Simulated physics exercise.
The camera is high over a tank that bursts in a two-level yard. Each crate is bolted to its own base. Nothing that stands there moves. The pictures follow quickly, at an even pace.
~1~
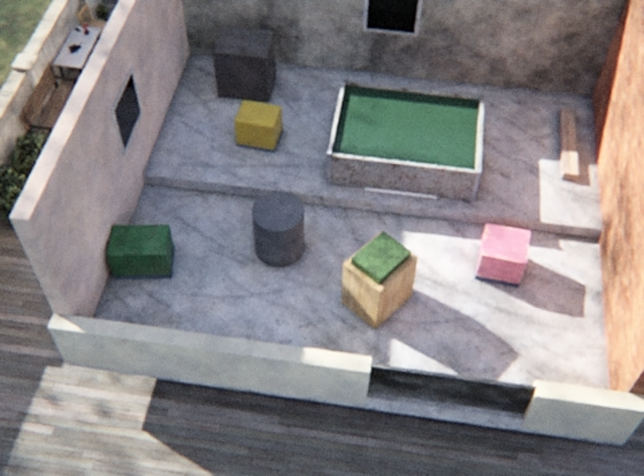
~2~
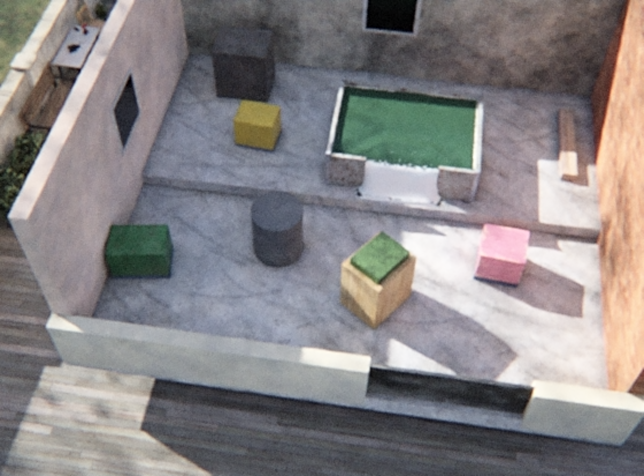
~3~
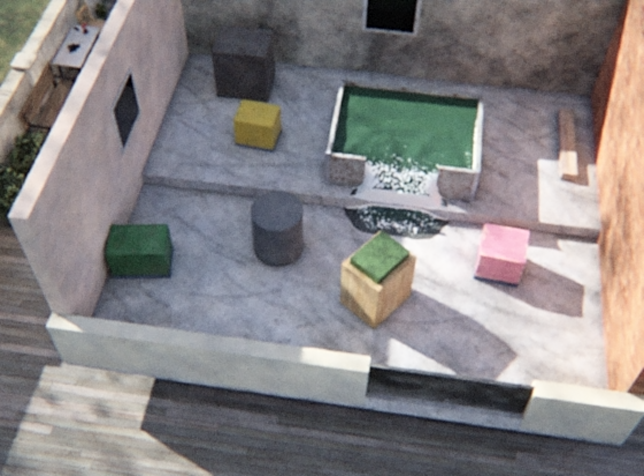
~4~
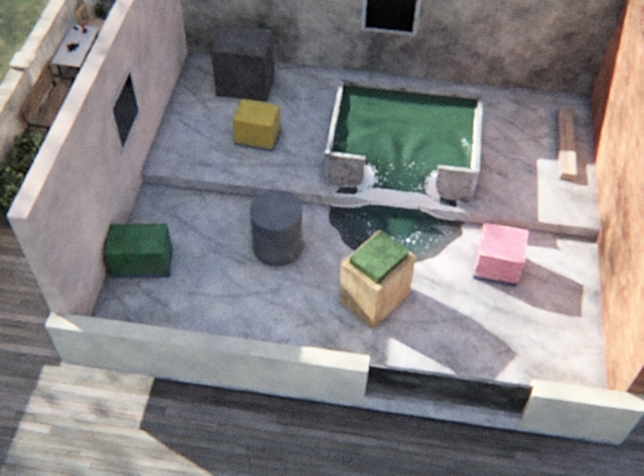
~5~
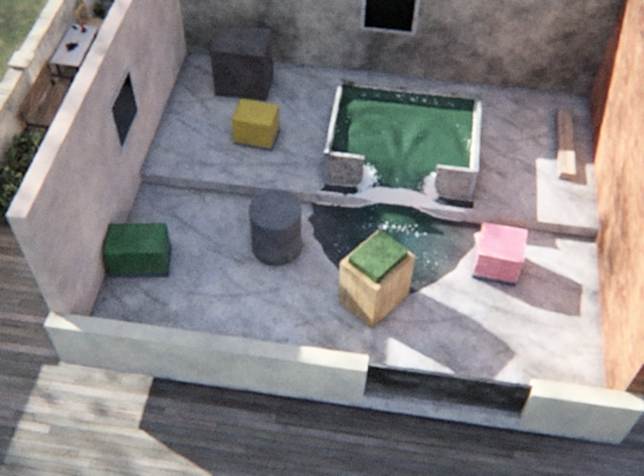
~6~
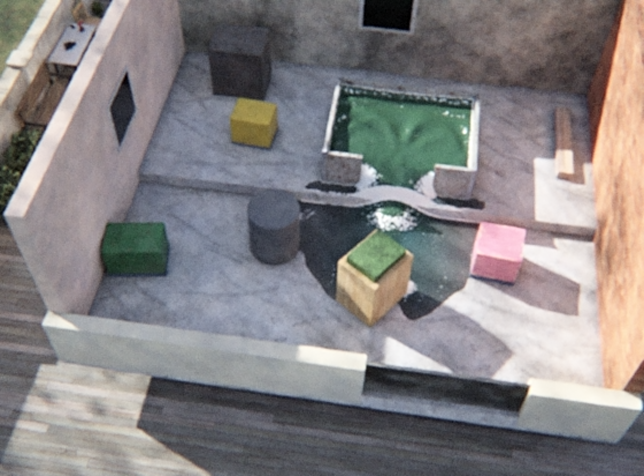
Green water bursts through the tank's front and spreads across the lower yard around a wooden block.
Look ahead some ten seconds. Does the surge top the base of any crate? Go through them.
In the end: The green crate is soaked; the pink crate is soaked; the yellow crate keeps dry.
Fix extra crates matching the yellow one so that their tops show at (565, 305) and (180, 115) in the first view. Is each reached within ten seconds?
In that order: Is wetted, stays dry.
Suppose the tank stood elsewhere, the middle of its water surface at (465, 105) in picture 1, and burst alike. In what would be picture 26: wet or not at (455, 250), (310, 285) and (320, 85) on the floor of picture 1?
One after the other: Covered, under water, not flooded.
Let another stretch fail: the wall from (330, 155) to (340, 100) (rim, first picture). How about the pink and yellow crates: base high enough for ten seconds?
The pink crate escapes it; the yellow crate is soaked.
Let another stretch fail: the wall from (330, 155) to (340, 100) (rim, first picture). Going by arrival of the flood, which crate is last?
That is the crate marked pink.
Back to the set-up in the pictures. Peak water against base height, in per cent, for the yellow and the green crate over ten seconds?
In turn 0 and 690 per cent.
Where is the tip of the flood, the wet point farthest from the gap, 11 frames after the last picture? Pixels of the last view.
At about (90, 342).
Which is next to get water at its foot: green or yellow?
It is the crate marked green.
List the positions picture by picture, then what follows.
In the first frame, still water in the open tank at (408, 127).
In the second frame, water pours out at (400, 183) and has run to (437, 204).
In the third frame, water pours out at (400, 183) and has run to (429, 235).
In the fourth frame, the front is at a hidden place, out from the gap at (399, 183).
In the fifth frame, water pours out at (398, 182) and has run to a hidden place.
In the sixth frame, the front is at (418, 313), out from the gap at (396, 181).
A moment on, water covers 20 % of the floor; the green crate not reached, the pink crate water round its plinth, the yellow crate not reached.
Next, water covers 35 % of the floor; the green crate not reached, the pink crate water round its plinth, the yellow crate not reached.
Then, water covers 45 % of the floor; the green crate water round its plinth, the pink crate water round its plinth, the yellow crate not reached.
Later, water covers 50 % of the floor; the green crate water round its plinth, the pink crate water round its plinth, the yellow crate not reached.
In the end, water covers 55 % of the floor; the green crate was topped, the pink crate was topped, the yellow crate stayed above the water.
